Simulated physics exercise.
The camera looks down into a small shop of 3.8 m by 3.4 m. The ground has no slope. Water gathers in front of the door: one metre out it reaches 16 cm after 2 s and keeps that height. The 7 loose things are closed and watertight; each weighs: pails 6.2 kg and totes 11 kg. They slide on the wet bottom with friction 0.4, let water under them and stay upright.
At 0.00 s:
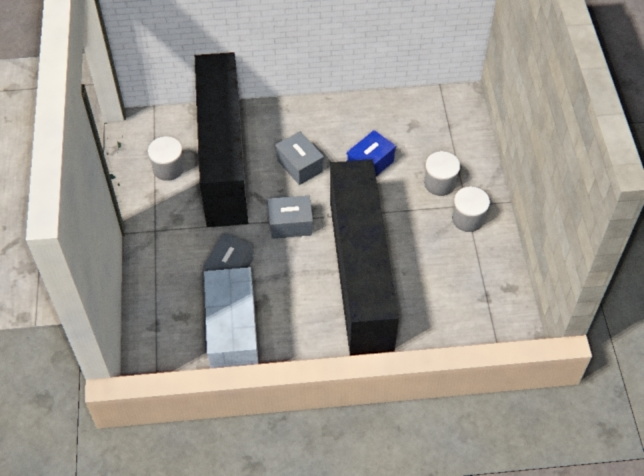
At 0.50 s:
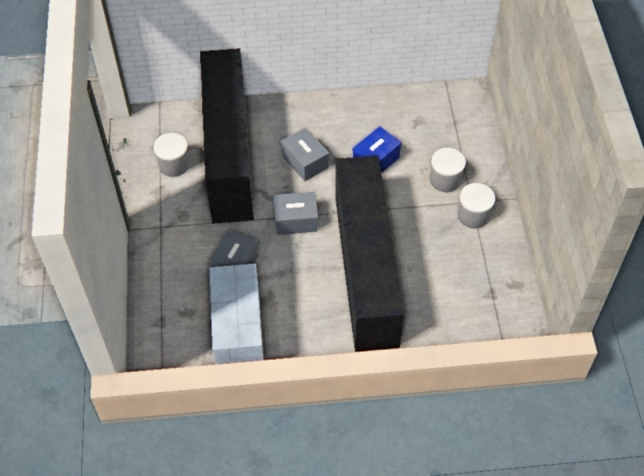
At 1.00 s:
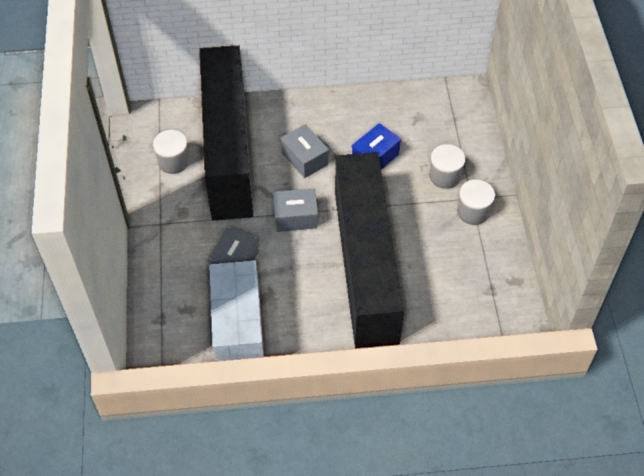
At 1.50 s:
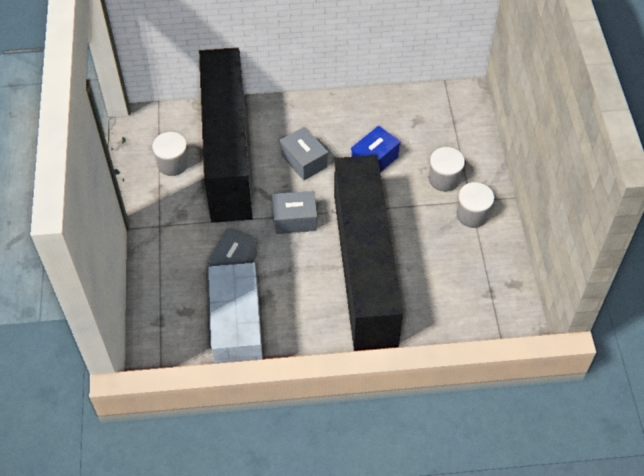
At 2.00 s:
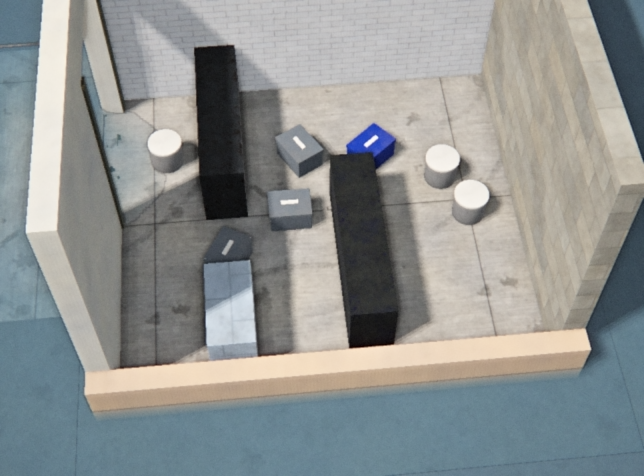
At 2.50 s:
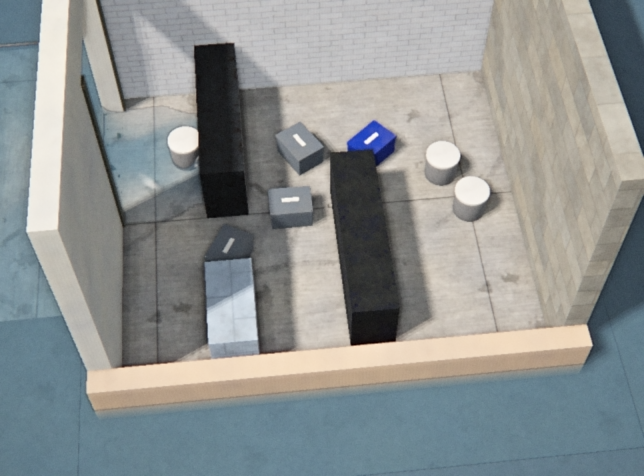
Water spreads around a small walled shop seen from high above, its grey floor open to view in front of a white brick back wall. Two long black blocks stand among grey totes, one blue tote, a pale blue-grey box and three white pails, one left, two right. The view shifts very slightly as water covers the ground outside, then enters at the left, and the left pail slides a little rightward.
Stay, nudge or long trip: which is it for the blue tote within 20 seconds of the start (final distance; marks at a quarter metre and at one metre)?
Blue tote holds its place.
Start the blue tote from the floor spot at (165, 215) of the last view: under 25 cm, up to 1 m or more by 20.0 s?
It gets carried off.
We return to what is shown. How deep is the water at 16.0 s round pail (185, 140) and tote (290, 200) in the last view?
Roughly 12 and 9 cm.
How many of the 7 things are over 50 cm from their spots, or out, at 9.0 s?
By then 2.
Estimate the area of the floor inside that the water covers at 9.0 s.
Some 7.0 m2.
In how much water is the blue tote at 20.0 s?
Roughly 8 cm.
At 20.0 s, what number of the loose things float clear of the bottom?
5 of them.
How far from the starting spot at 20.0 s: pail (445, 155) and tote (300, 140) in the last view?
In that order: 50 cm, 150 cm.
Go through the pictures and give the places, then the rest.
The first frame shows the blue tote at (371, 149), on the bottom; 0.0 m2 under water; 0 of 7 have shifted.
The second frame shows the blue tote at (377, 145), on the bottom; 0.0 m2 under water; 0 of 7 have shifted.
The third frame shows the blue tote at (377, 142) rests on the ground; 0.0 m2 under water; 0 of 7 have shifted.
The fourth frame shows the blue tote at (376, 144), on the bottom; water covers 0.0 m2; 0 of 7 have shifted.
The fifth frame shows the blue tote at (371, 142) rests on the ground; water covers 0.4 m2; 0 of 7 have shifted.
The sixth frame shows the blue tote at (372, 139) rests on the ground; water covers 1.0 m2; 1 of 7 have shifted.
After 4.0 s the blue tote is near (372, 139), 0.0 m from its start, aground; 1 afloat.
After 9.0 s the blue tote is near (372, 139), 0.0 m from its start, aground; 1 afloat.
After 16.0 s the blue tote is near (372, 139), 0.0 m from its start, aground; 1 afloat.
After 20.0 s the blue tote is near (372, 139), 0.0 m from its start, aground; 5 afloat.
